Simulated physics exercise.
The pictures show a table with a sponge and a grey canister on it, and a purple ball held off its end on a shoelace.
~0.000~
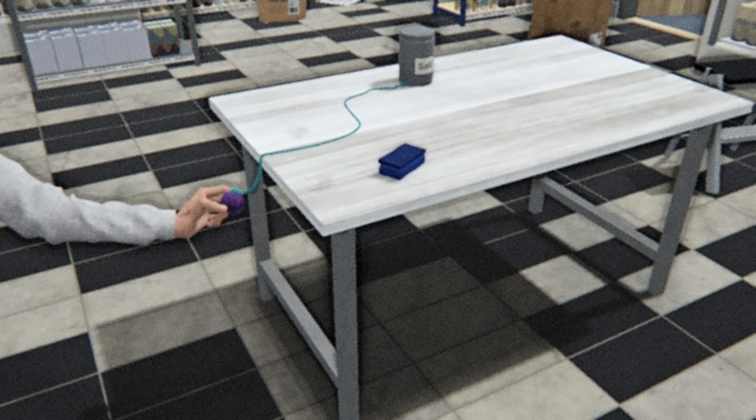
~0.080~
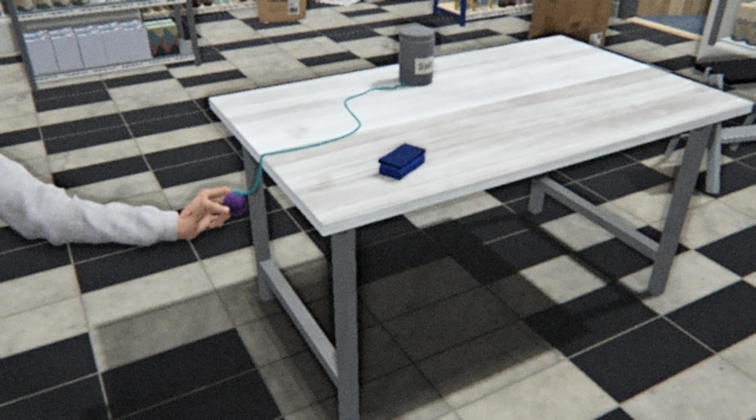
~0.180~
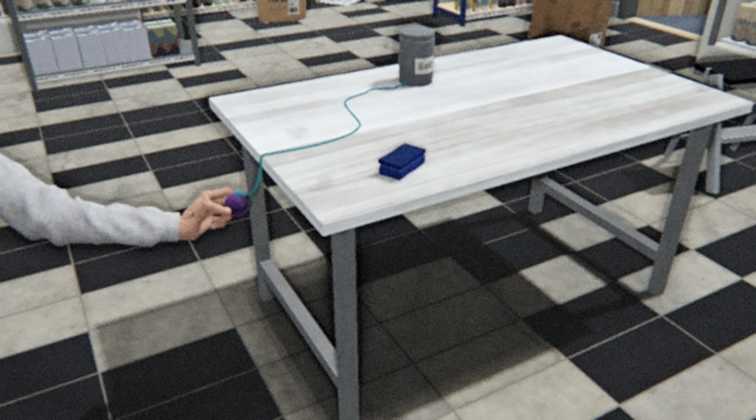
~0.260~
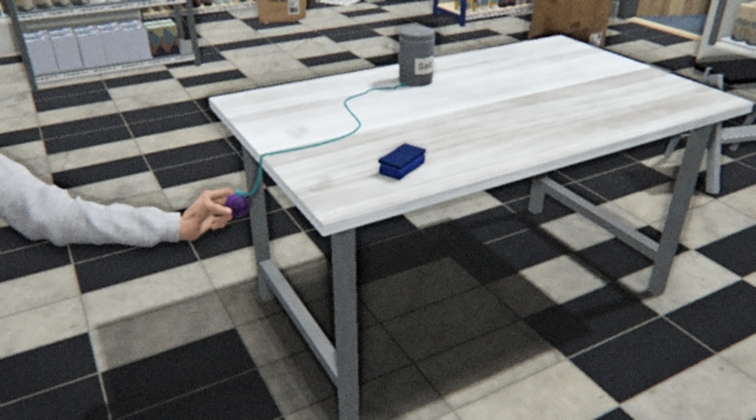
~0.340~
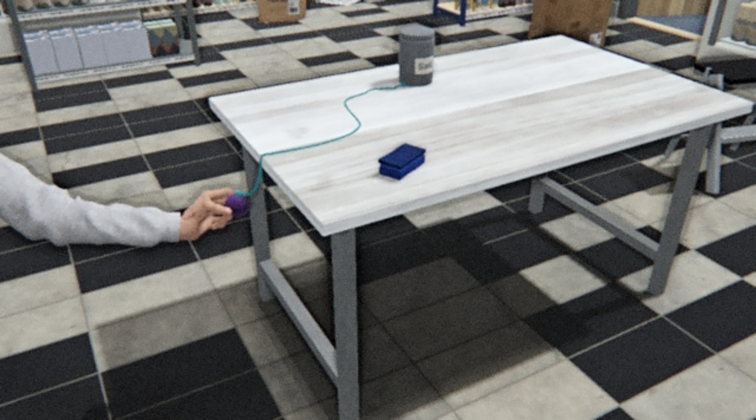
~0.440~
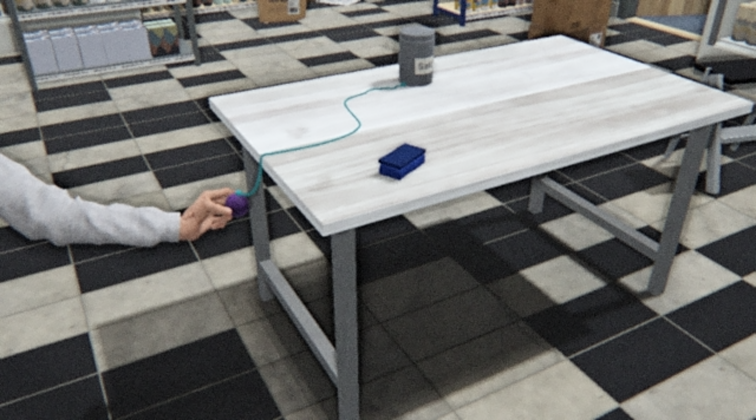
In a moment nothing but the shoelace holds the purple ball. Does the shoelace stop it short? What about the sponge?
The purple ball stays suspended; the sponge stays put.
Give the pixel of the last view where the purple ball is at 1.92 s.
Approximate spot: (268, 235).
By 1.12 s, ball in the air near (274, 210); canister still; sponge still.
By 1.92 s, ball in the air near (268, 235); canister still; sponge still.
When it is over, ball in the air near (272, 235); canister still; sponge still. The purple ball swings from the edge and the sponge stays on top.
